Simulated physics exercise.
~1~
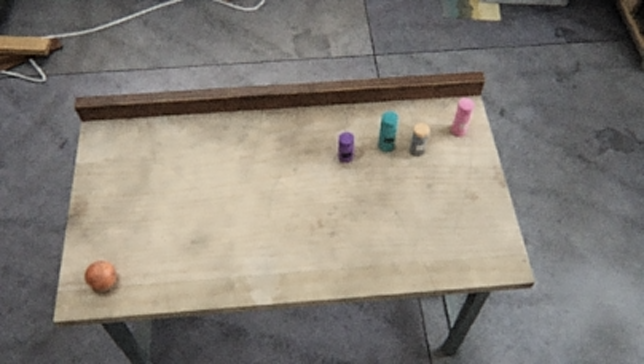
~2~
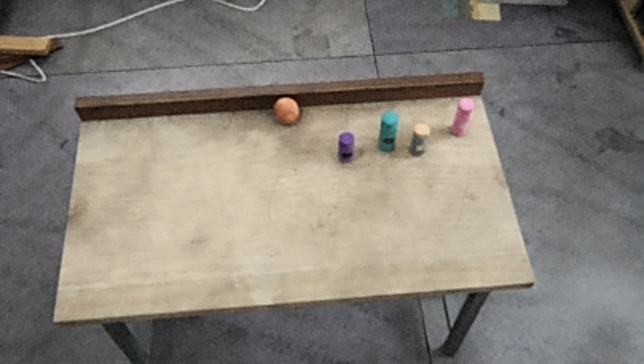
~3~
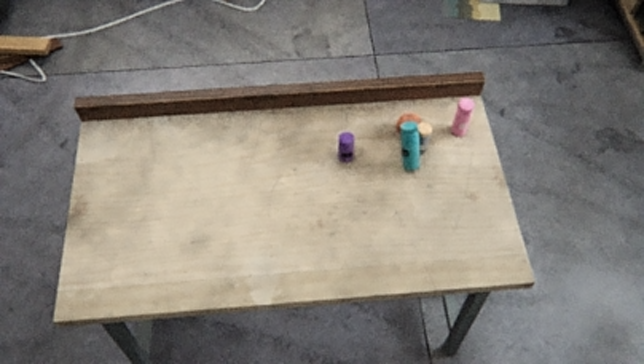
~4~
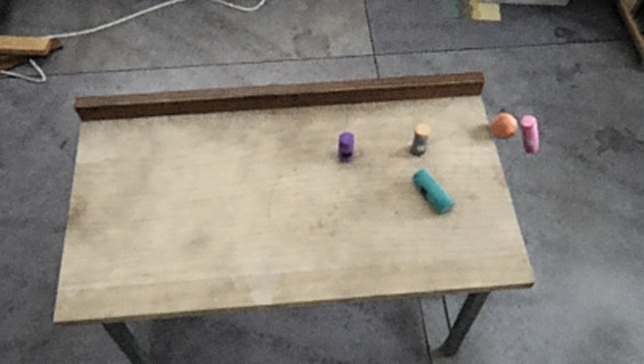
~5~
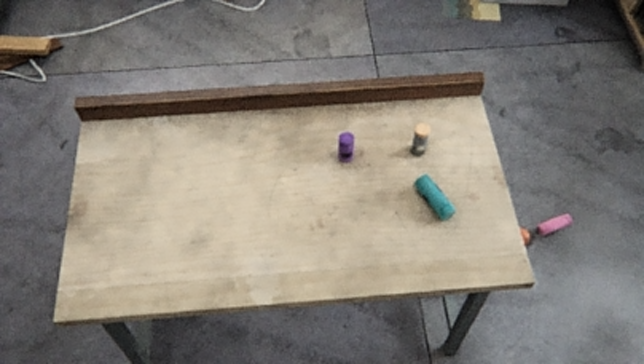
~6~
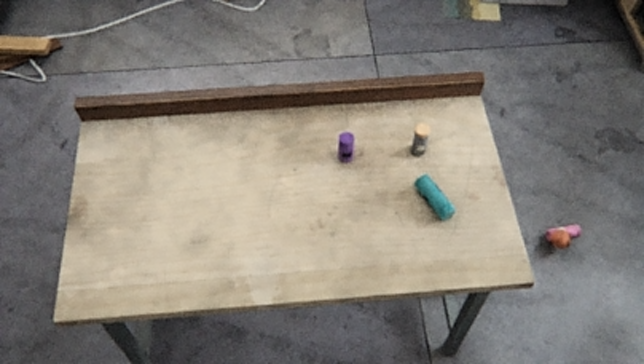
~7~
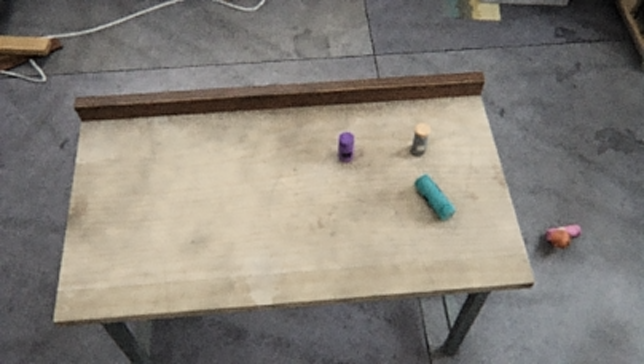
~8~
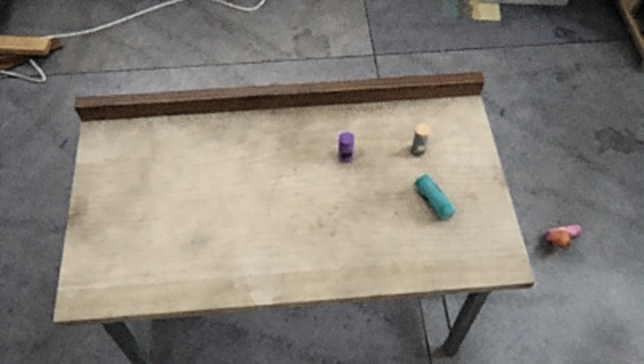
A pale wooden table with a dark raised strip along its far edge stands on a grey floor, seen from above at an angle. An orange ball sits near the left front corner, while purple, turquoise, grey and pink shakers stand toward the far right. The ball rolls up to the strip, then heads right among the shakers, and the turquoise one leans and topples toward the front. The ball continues to the pink shaker, and both go over the right edge. They come to rest together on the floor, the turquoise shaker lies on the table, and the purple and grey ones remain standing.
